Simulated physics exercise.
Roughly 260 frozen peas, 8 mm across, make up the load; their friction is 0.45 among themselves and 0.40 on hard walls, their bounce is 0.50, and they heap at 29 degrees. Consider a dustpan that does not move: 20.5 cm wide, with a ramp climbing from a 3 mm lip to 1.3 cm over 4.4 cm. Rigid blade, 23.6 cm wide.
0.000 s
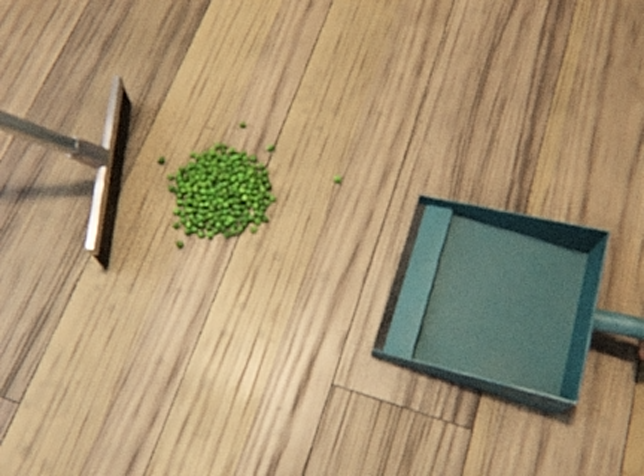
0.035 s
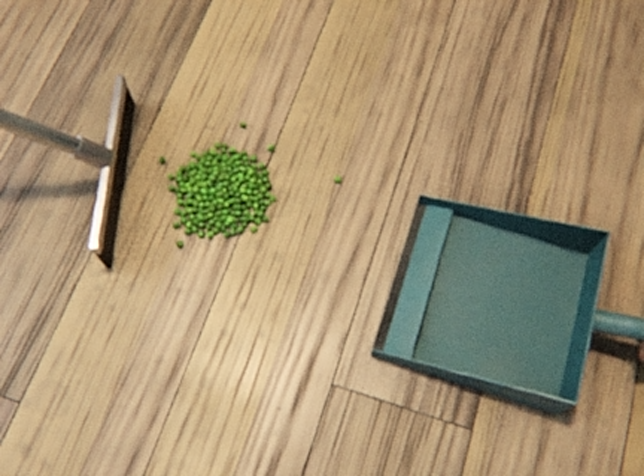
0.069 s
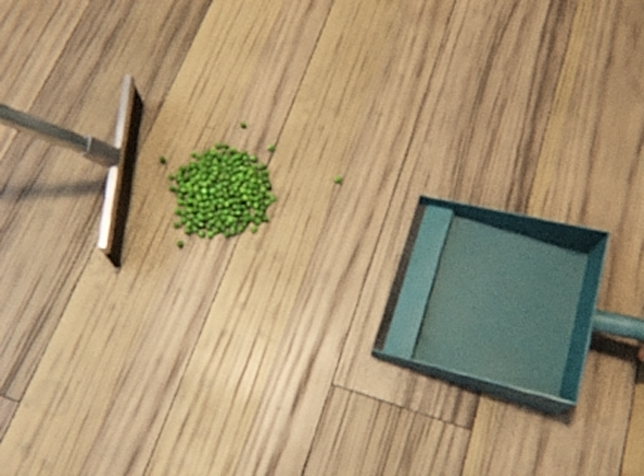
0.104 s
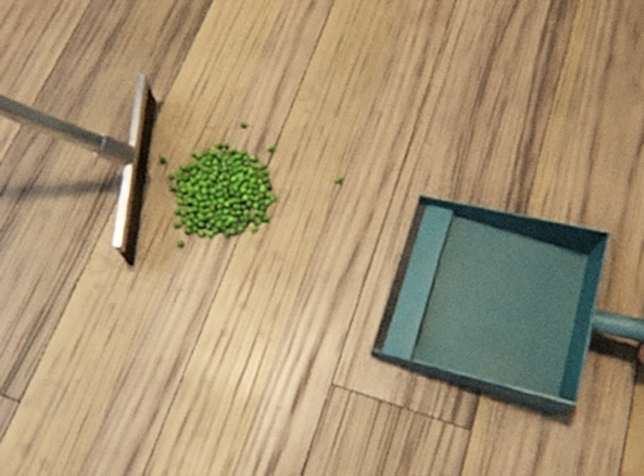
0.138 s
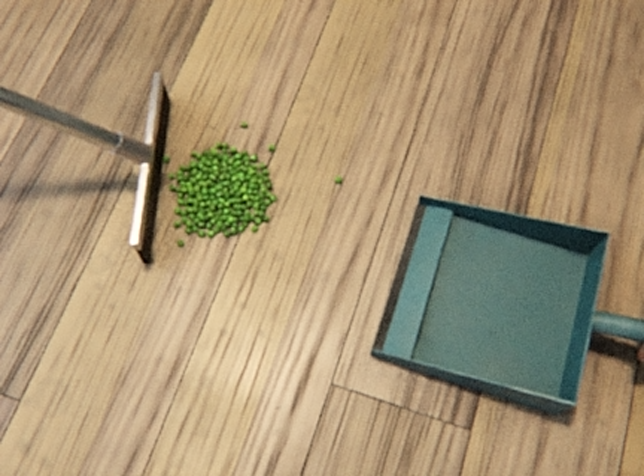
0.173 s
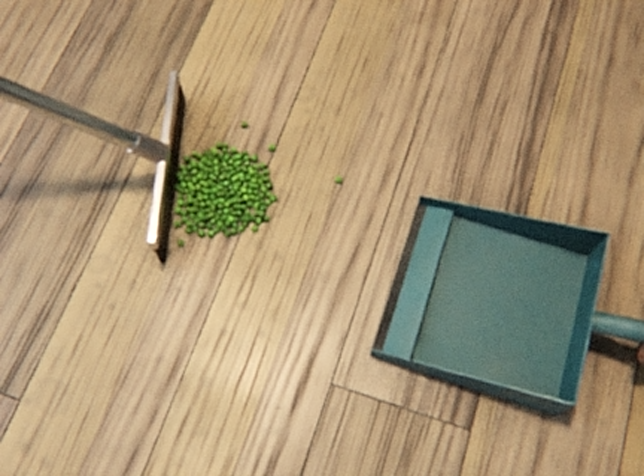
A squeegee-like blade slides right across the wooden floor and meets a pile of peas.
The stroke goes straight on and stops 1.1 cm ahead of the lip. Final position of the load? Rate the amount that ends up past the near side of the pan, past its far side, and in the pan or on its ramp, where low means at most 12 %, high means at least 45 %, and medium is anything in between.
Near side - low, far side - high, pan - low.
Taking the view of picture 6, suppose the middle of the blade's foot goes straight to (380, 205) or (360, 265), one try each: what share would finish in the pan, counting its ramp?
Close to 15 and 5 in a hundred, in that order.
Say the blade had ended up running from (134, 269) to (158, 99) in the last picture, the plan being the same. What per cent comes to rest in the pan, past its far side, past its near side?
Split: Pan = 0, far = 30, near = 0.
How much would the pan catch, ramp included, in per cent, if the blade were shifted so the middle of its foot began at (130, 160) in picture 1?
Something close to 5 percent.
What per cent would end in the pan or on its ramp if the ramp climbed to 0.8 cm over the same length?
That would give something like 10 per cent.
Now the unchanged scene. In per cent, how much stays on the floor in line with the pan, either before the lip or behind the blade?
That works out near 20 percent.
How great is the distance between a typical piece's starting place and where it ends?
Median shift: Approx. 30 cm.
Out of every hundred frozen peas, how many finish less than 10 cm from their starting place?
About 0 %.
After 0.43 s, middle of the blade 18 cm from the lip; 0 % over the lip, far side 35 %, near side 0 %.
Then, at 0.60 s, middle of the blade 9 cm from the lip; 0 % over the lip, far side 60 %, near side 0 %.
After 0.89 s, middle of the blade 4 cm from the lip; 10 % over the lip, far side 70 %, near side 0 %.
At rest (1.6 s), near side 0 %, far side 70 %, pan 10 %, in front of the lip or behind the blade 20 %.
